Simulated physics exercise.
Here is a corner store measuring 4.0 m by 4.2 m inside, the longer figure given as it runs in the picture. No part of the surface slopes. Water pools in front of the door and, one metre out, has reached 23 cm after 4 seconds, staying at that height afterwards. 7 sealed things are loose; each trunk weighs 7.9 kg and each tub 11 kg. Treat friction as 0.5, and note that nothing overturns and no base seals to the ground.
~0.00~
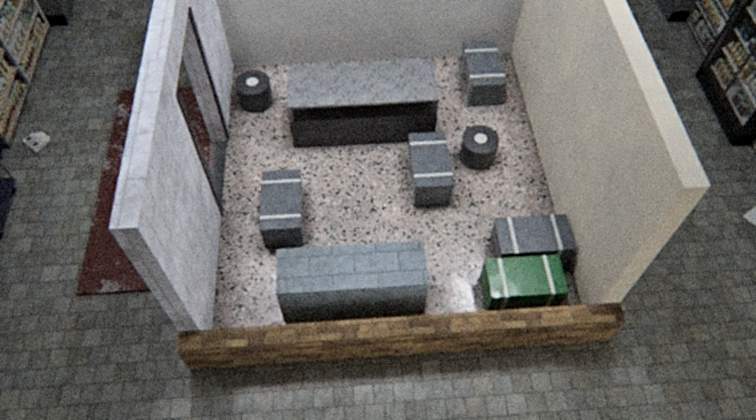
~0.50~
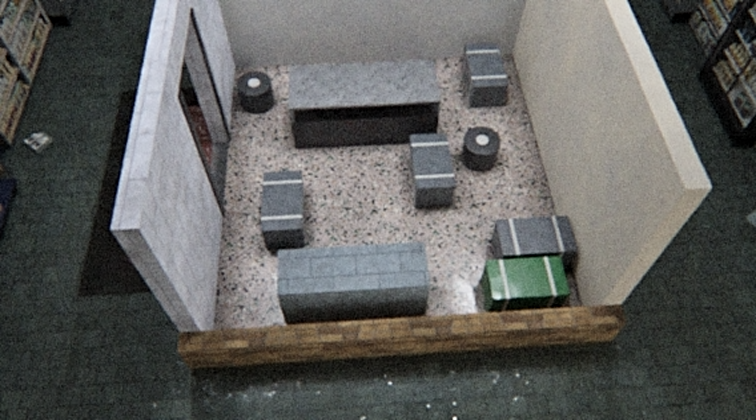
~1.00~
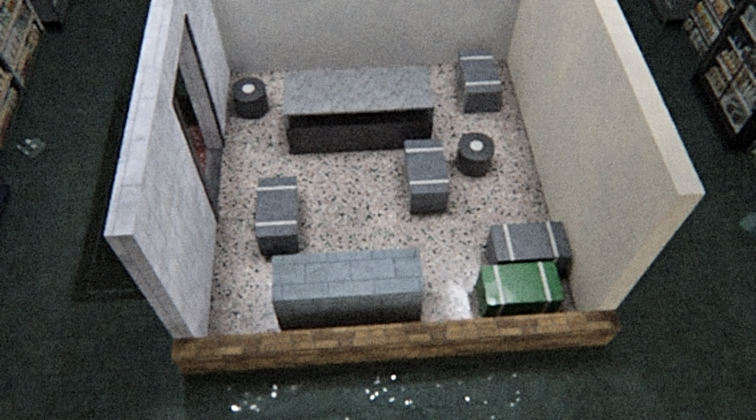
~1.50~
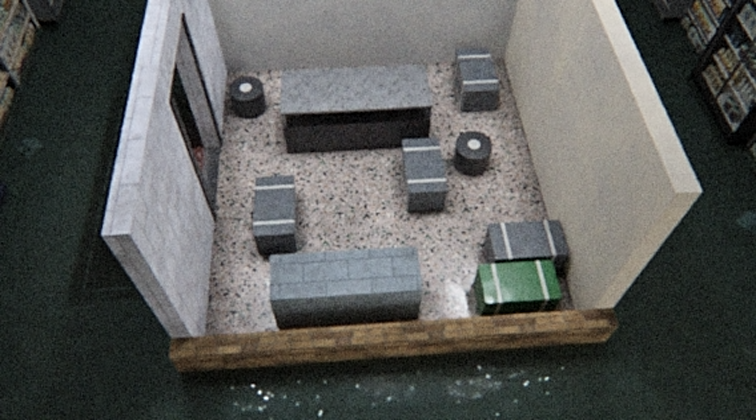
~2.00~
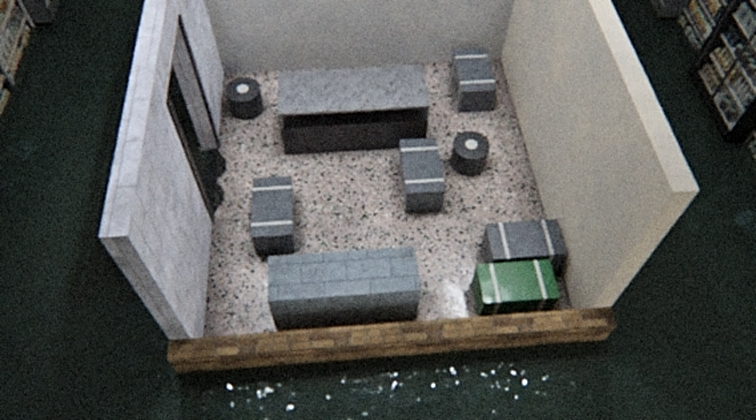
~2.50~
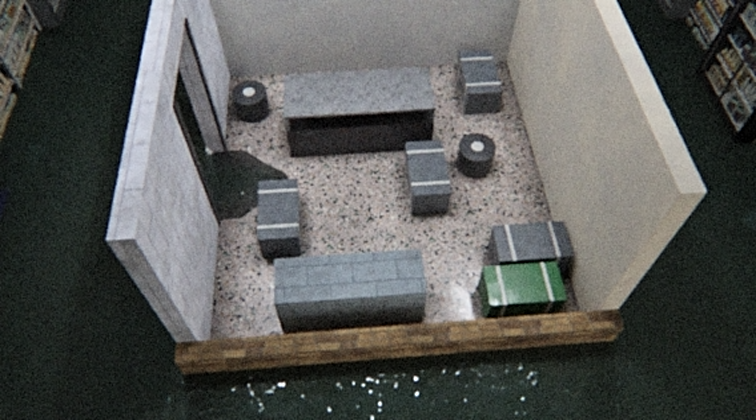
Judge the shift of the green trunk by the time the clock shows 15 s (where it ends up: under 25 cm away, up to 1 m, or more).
It is left a little way off.
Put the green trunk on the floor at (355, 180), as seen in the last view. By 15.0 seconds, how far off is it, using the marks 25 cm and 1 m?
Here it heads a good way off.
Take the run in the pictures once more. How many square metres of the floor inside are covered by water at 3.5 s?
Wet area: Approx. 2.5 m2.
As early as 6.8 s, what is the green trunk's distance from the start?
By then it has shifted roughly 20 cm.
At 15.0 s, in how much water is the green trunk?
I'd put it at about 12 cm.
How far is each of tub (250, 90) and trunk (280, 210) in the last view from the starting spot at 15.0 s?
Respectively 40 and 200 cm.
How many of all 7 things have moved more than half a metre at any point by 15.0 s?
The tally stands at 5.
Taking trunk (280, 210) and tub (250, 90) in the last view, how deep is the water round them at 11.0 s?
Roughly 12 and 9 cm.
After 3.5 s the green trunk is near (524, 283), 0.0 m from its start, aground; 0 afloat.
After 6.8 s the green trunk is near (535, 295), 0.2 m from its start, afloat; 5 afloat.
After 11.0 s the green trunk is near (466, 296), 0.7 m from its start, afloat; 7 afloat.
After 15.0 s the green trunk is near (466, 296), 0.7 m from its start, afloat; 7 afloat.
